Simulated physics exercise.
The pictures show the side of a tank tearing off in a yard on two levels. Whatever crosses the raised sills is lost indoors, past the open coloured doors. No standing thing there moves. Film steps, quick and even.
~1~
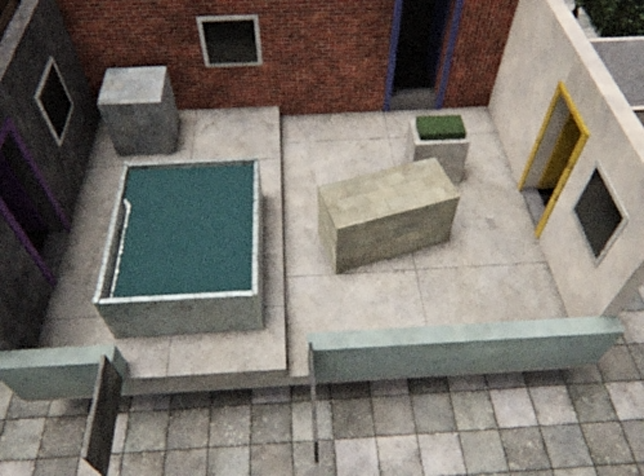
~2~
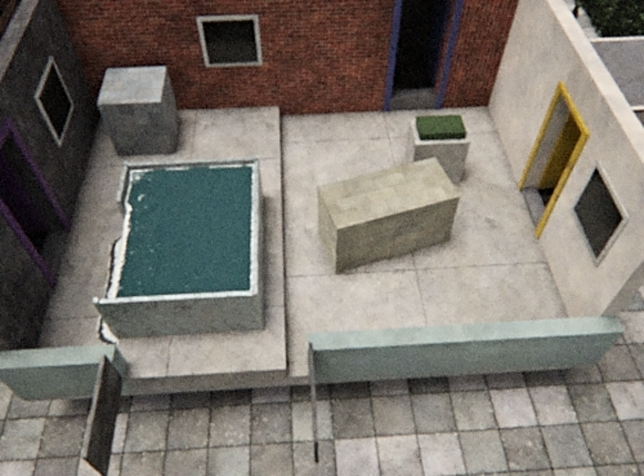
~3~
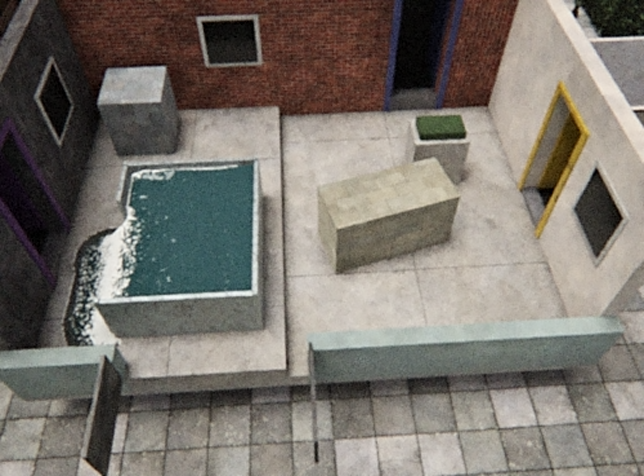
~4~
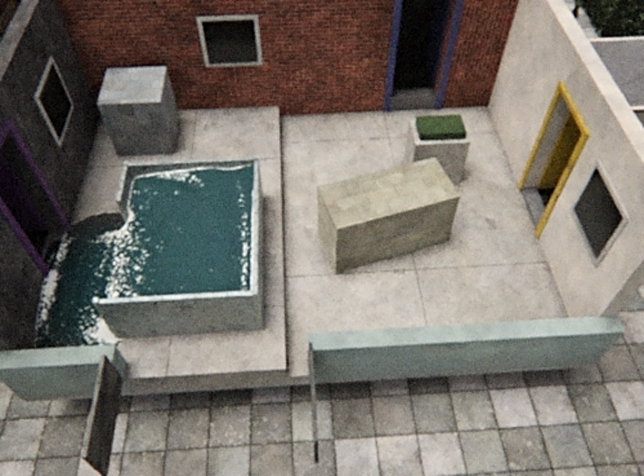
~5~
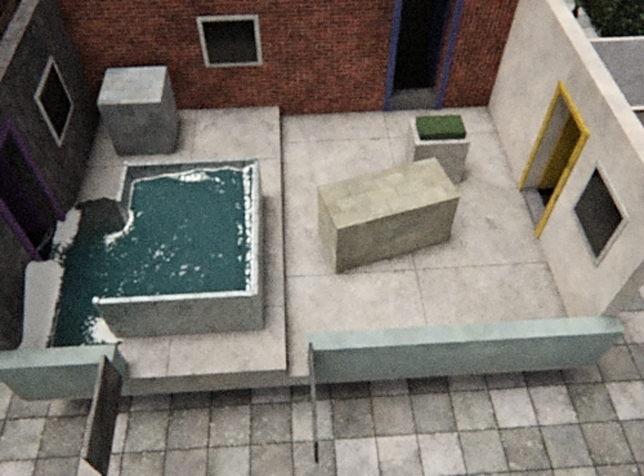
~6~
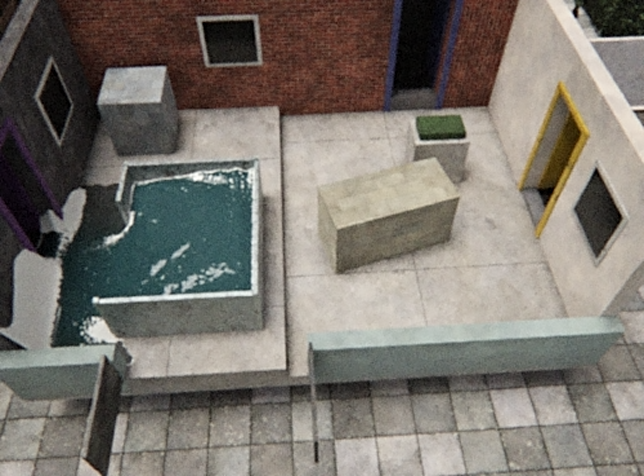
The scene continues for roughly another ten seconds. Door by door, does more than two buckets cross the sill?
As I see it, the blue door will get two buckets at most, the yellow door will get two buckets at most, the purple door will get more than two buckets.
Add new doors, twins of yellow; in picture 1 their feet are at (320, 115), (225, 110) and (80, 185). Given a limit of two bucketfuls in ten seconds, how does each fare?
Result per door - within the limit; within the limit; past the limit.
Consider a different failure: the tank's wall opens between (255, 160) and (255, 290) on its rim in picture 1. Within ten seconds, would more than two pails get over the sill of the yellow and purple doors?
Well, the yellow one crosses the threshold, and the purple one comes up short too.
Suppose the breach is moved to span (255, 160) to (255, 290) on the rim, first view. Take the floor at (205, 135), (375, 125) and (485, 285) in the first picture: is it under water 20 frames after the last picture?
In turn: Untouched, swamped, swamped.
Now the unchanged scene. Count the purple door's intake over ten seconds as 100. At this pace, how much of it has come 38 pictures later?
Share by then: About 100 in a hundred.
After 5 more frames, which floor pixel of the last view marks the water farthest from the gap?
I'd say at around (101, 117).
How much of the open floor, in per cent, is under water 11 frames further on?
Around 25 percent, give or take.
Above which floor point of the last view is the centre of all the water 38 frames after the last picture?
My pick is pixel (215, 221).
A moment on, water covers 15 % of the floor; the blue door not reached, the yellow door not reached, the purple door far over two buckets in.
Next, water covers 25 % of the floor; the blue door not reached, the yellow door not reached, the purple door far over two buckets in.
Then, water covers 55 % of the floor; the blue door not reached, the yellow door not reached, the purple door far over two buckets in.
Later, water covers 80 % of the floor; the blue door wet at the sill, nothing in, the yellow door wet at the sill, nothing in, the purple door far over two buckets in.
In the end, water covers 95 % of the floor; the blue door wet at the sill, nothing in, the yellow door wet at the sill, nothing in, the purple door far over two buckets in.
